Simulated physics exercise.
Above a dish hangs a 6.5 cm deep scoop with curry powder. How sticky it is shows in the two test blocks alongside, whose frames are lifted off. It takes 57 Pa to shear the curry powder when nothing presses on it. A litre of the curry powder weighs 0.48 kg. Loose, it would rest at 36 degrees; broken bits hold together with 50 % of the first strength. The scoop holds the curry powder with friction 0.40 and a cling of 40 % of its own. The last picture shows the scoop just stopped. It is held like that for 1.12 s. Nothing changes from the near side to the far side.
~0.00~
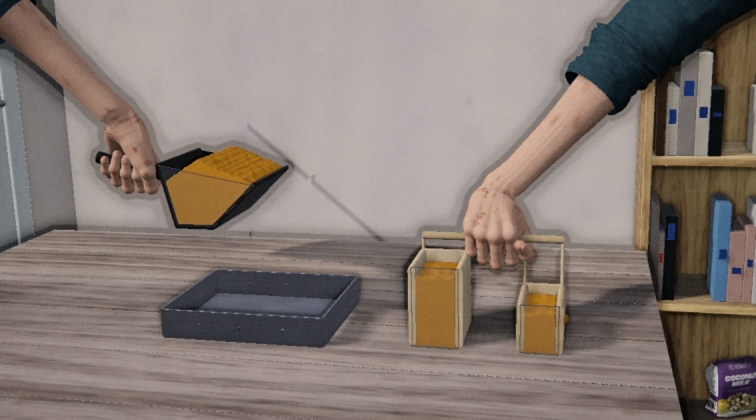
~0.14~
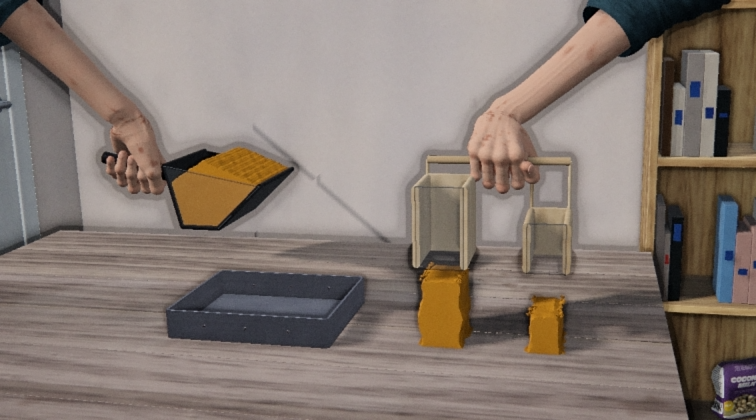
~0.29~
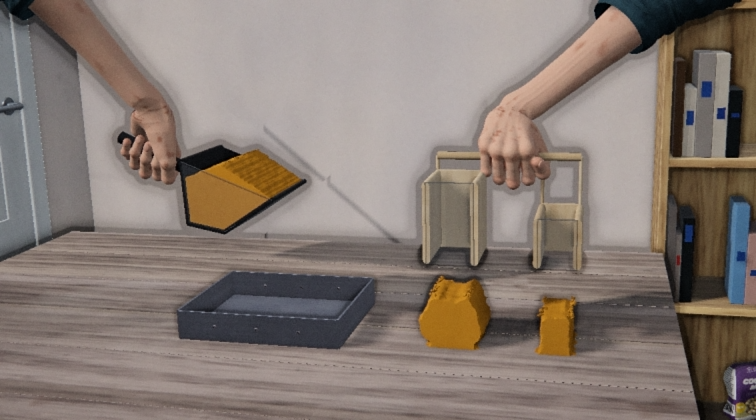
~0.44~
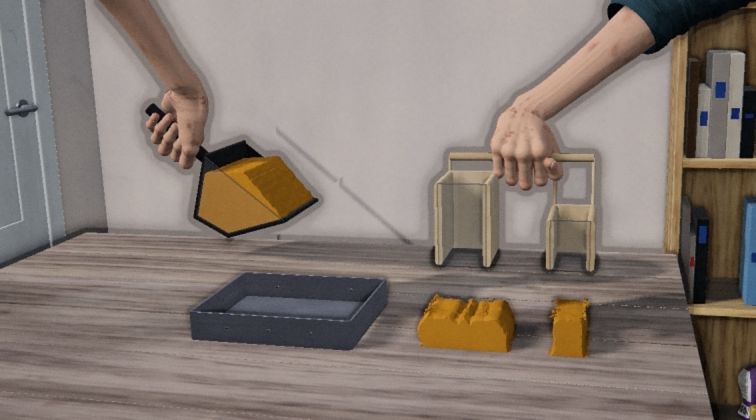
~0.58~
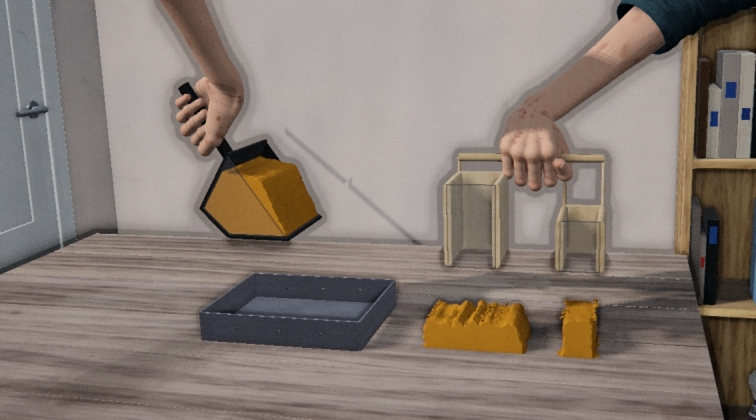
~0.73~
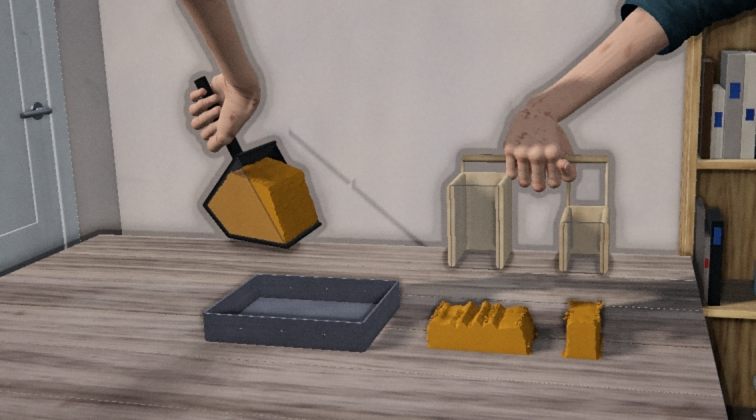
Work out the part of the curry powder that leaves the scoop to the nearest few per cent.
The part of the curry powder that leaves the scoop is near 0 %.
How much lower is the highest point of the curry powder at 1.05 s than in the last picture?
Roughly 0.0 cm.
After 0.87 s, the scoop is at 52 degrees and 0 % has left it.
After 1.05 s, the scoop is at 52 degrees and 0 % has left it.
After 1.22 s, the scoop is at 52 degrees and 0 % has left it.
After 1.39 s, the scoop is at 52 degrees and 0 % has left it.
After 1.50 s, at the end, the scoop is at 52 degrees and 0 % has left it.
